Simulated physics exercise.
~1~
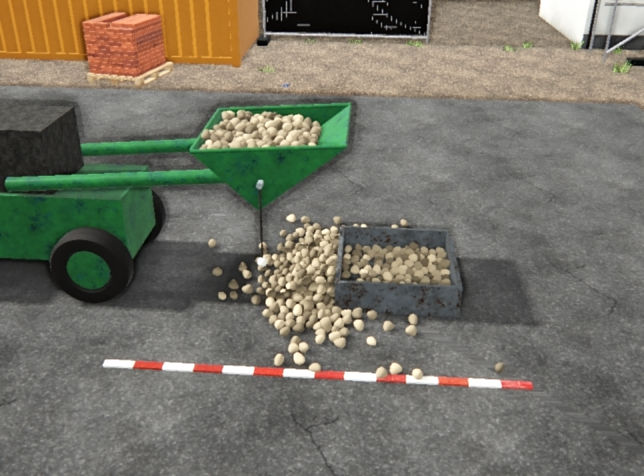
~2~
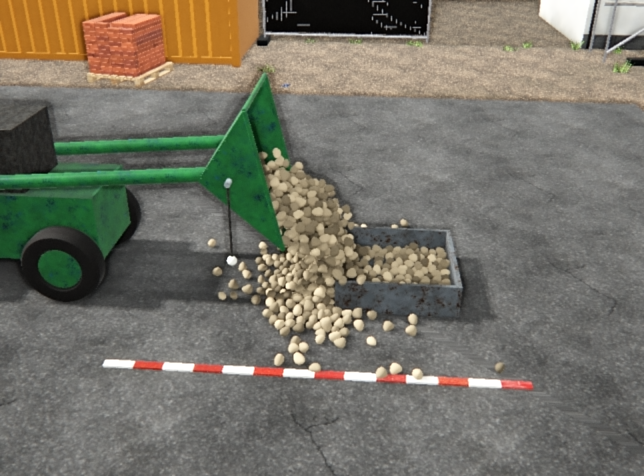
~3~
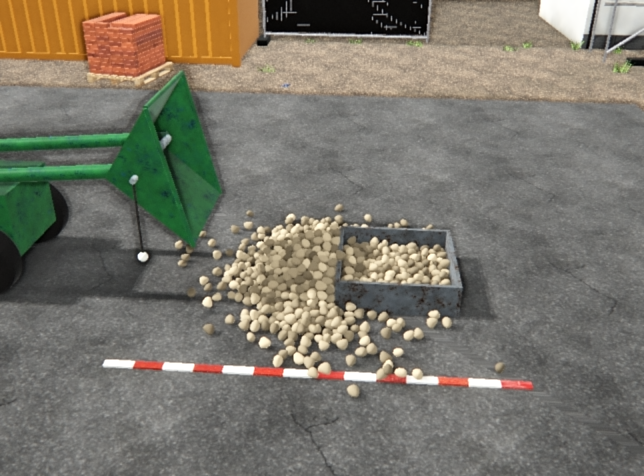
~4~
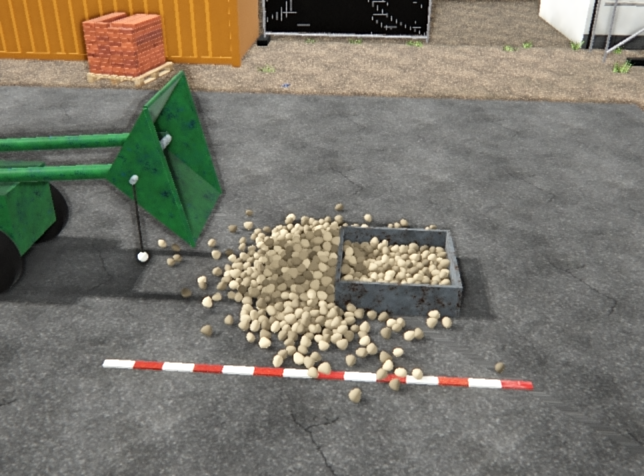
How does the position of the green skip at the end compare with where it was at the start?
At the start the skip is up above the back left edge of the stones near the grey bin. By the end it is farther left, clear of the heap.
